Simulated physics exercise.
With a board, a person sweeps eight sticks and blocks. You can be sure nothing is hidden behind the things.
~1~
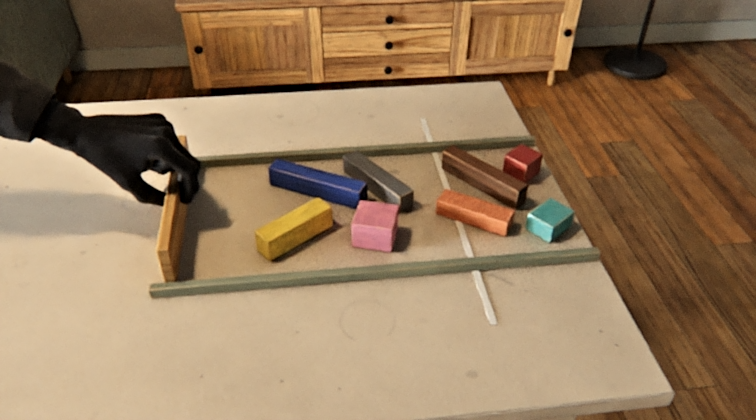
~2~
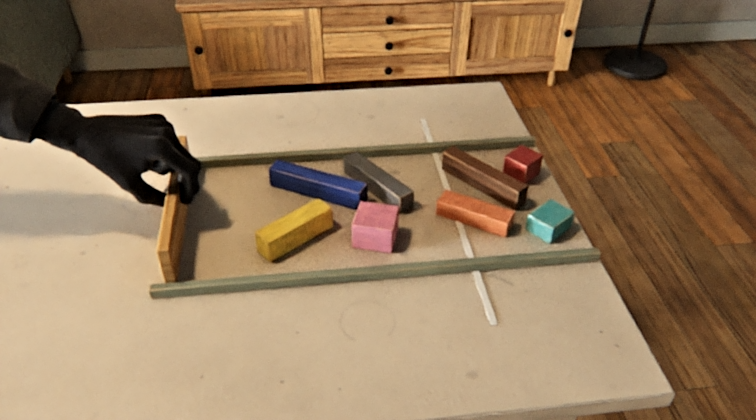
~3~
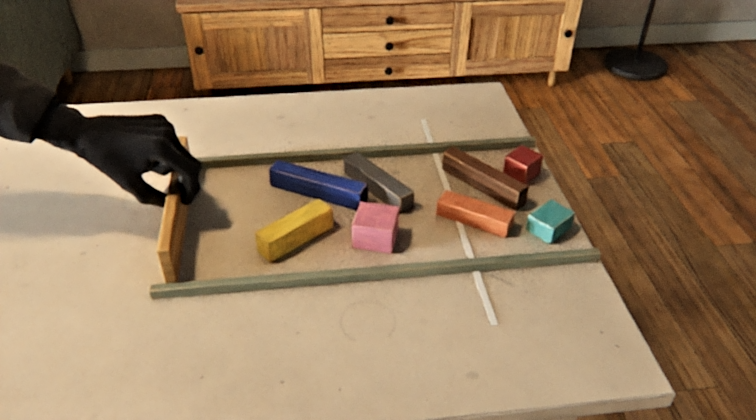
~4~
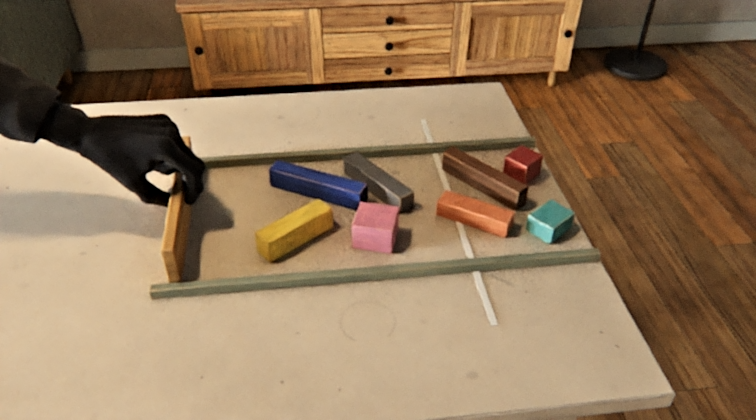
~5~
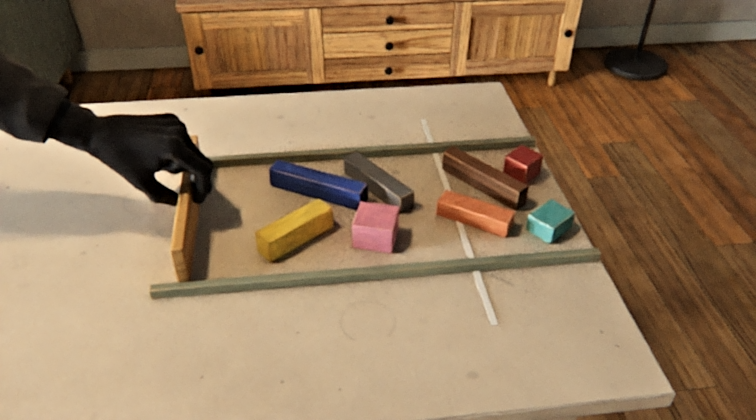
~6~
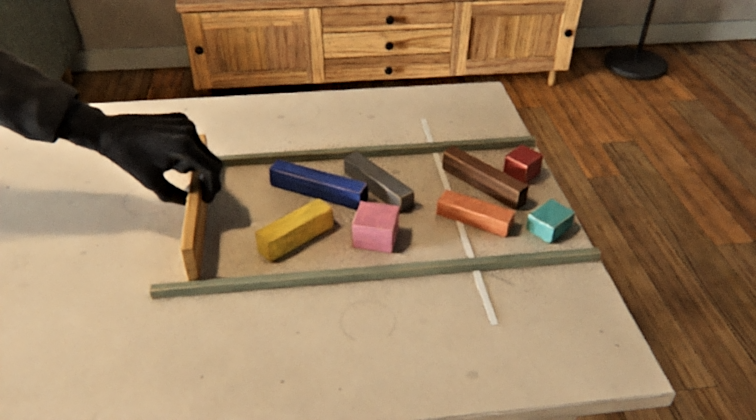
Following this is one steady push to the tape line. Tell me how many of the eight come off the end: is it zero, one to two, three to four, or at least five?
In this one, nothing spills over.
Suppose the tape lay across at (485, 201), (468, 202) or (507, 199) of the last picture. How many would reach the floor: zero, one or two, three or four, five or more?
Number fallen at each tape, in order - one or two, 1 or 2, either three or four.
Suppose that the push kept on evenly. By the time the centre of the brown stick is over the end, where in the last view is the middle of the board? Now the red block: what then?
The middle is at (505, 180) when it's the brown stick, and at (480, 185) when it's the red block.
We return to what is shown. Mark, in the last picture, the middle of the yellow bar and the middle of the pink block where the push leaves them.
Yellow bar: About (469, 208); pink block: About (507, 223).
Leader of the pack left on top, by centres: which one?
That would be the turquoise block.
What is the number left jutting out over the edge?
That comes to 1 of them.
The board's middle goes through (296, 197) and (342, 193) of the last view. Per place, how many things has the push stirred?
The count is 2 at the first point and 4 at the second.
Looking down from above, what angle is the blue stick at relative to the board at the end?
I'd put it at about 20°.
Early on, none off yet; turquoise block at rest near (551, 221); red block at rest near (523, 165); brown stick at rest near (484, 177).
Finally, the number that fall off is zero.
